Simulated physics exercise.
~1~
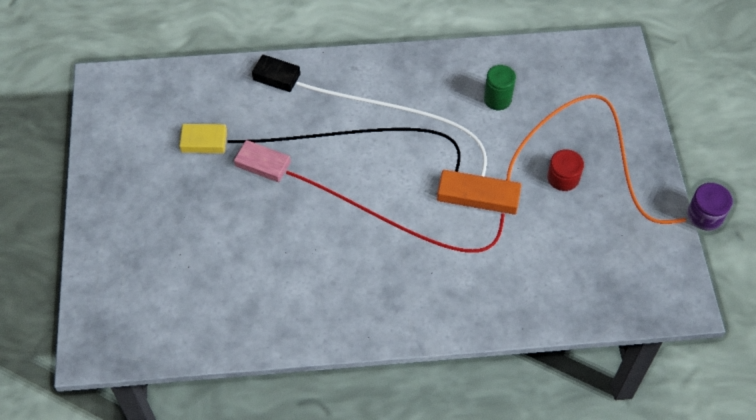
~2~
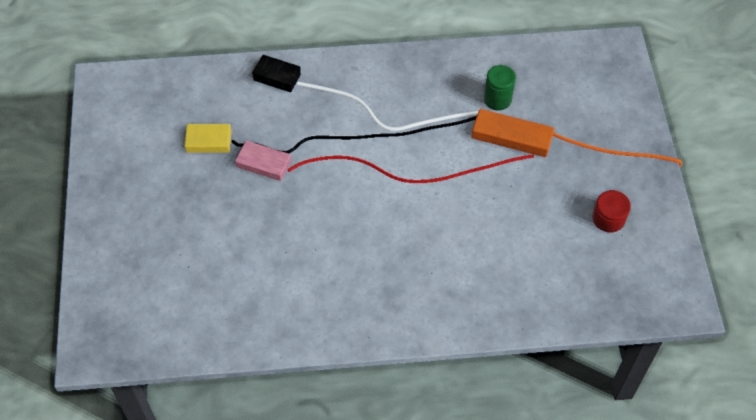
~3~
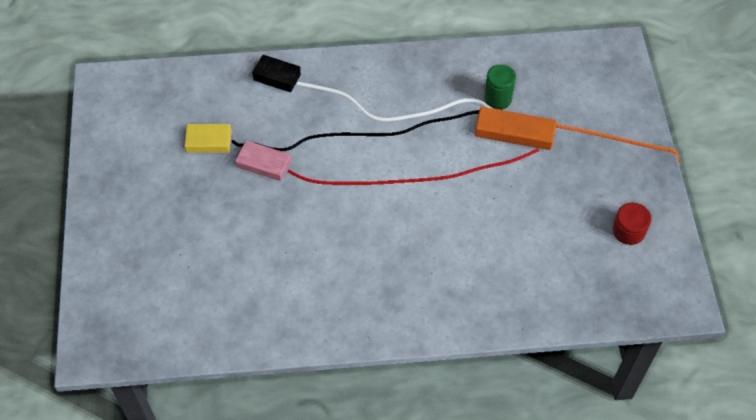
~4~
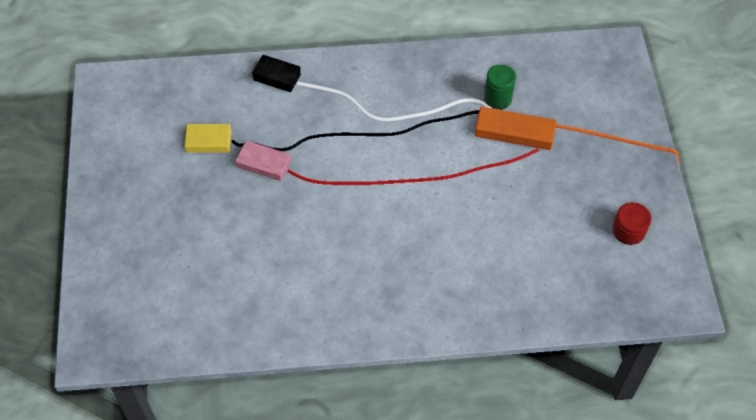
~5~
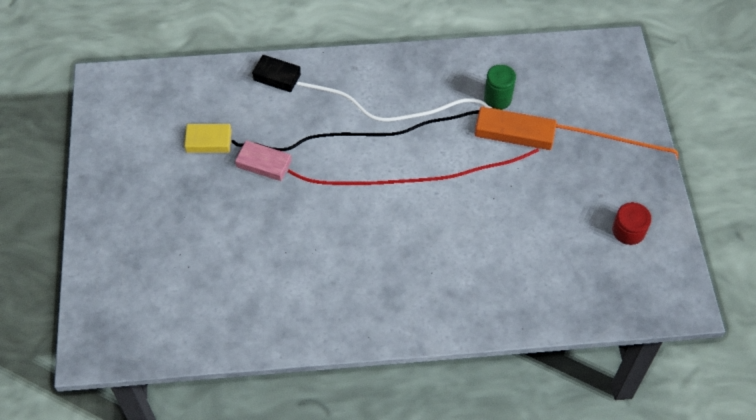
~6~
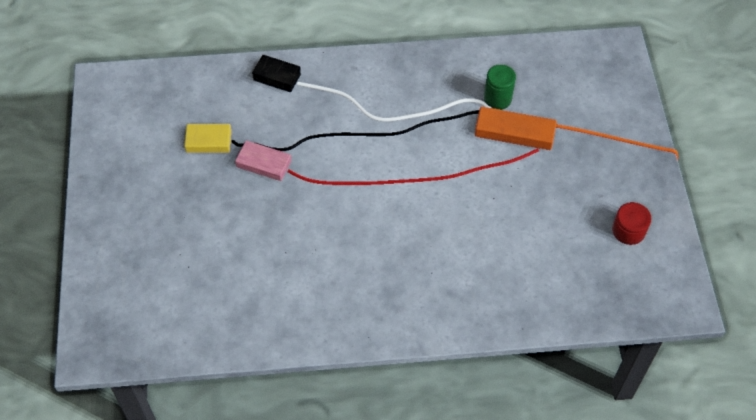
On a grey side table, a purple cylinder at the right edge drops out of view, its orange cable pulling an orange strip up and right as a red tub shifts right and down; both then rest, the cable stretched over the edge.
